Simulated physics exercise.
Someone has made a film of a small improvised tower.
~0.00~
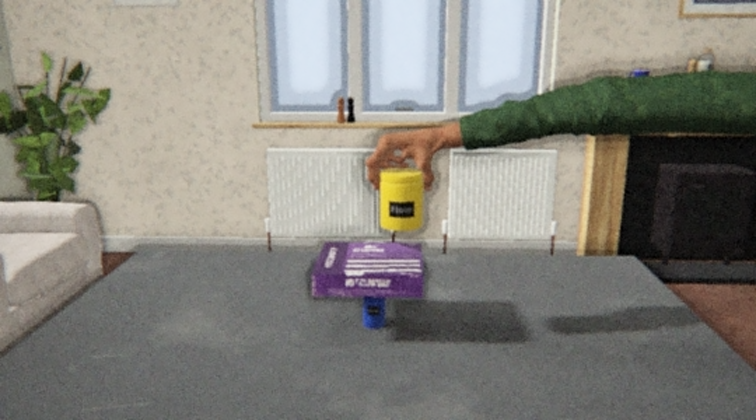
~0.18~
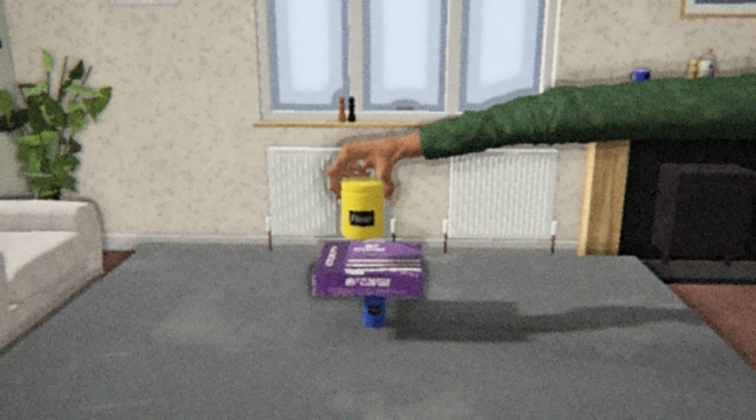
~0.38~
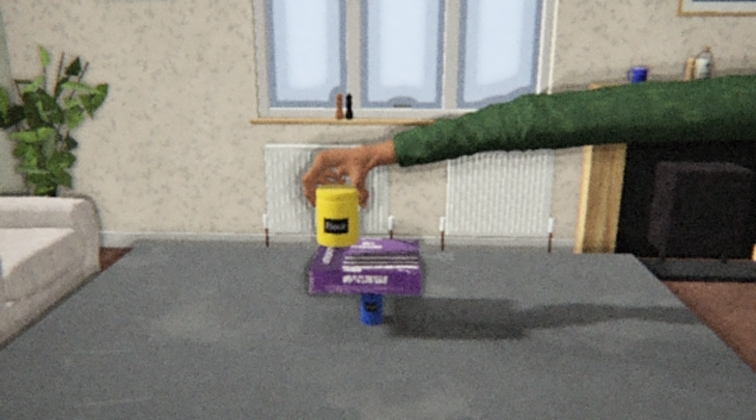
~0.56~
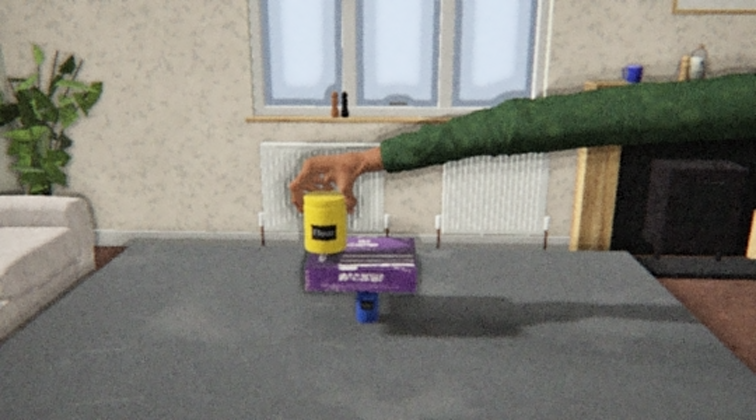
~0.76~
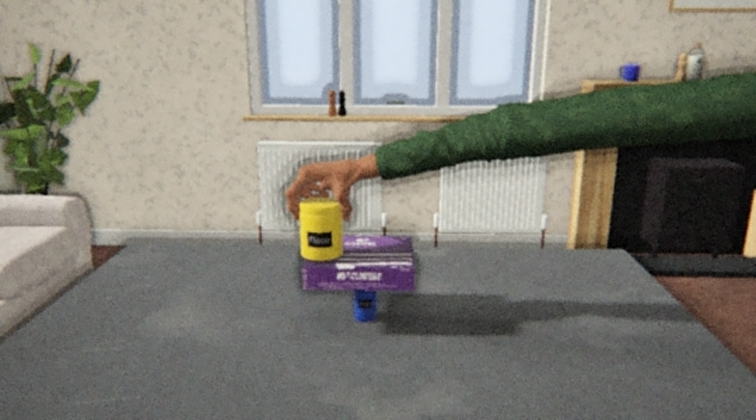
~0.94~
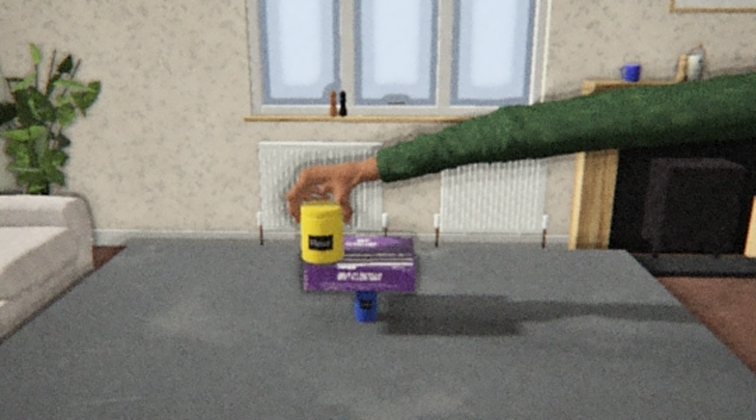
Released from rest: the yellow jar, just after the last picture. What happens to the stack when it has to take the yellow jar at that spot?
It collapses.
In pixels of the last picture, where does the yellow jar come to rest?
End spot: Near (227, 317).
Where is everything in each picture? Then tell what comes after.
Coming down; yellow jar (402, 199); blue shaker (374, 302), in the first frame.
Coming down; yellow jar (363, 207); blue shaker (375, 301), in the second frame.
Coming down; yellow jar (338, 215); blue shaker (372, 298), in the third frame.
Coming down; yellow jar (326, 221); blue shaker (368, 297), in the fourth frame.
Set down, still held; yellow jar (322, 228); blue shaker (366, 295), in the fifth frame.
Set down, still held; yellow jar (323, 231); blue shaker (366, 296), in the sixth frame.
After 1.44 s, yellow jar now fallen; purple packet tipped 68° from how it was.
After 1.94 s, purple packet now fallen; blue shaker on its side.
By the end (2.7 s), fallen, yellow jar and purple packet; tipped over in the stack, blue shaker. Seen from the same camera at the end, yellow jar near (227, 317). The stack loses its balance.
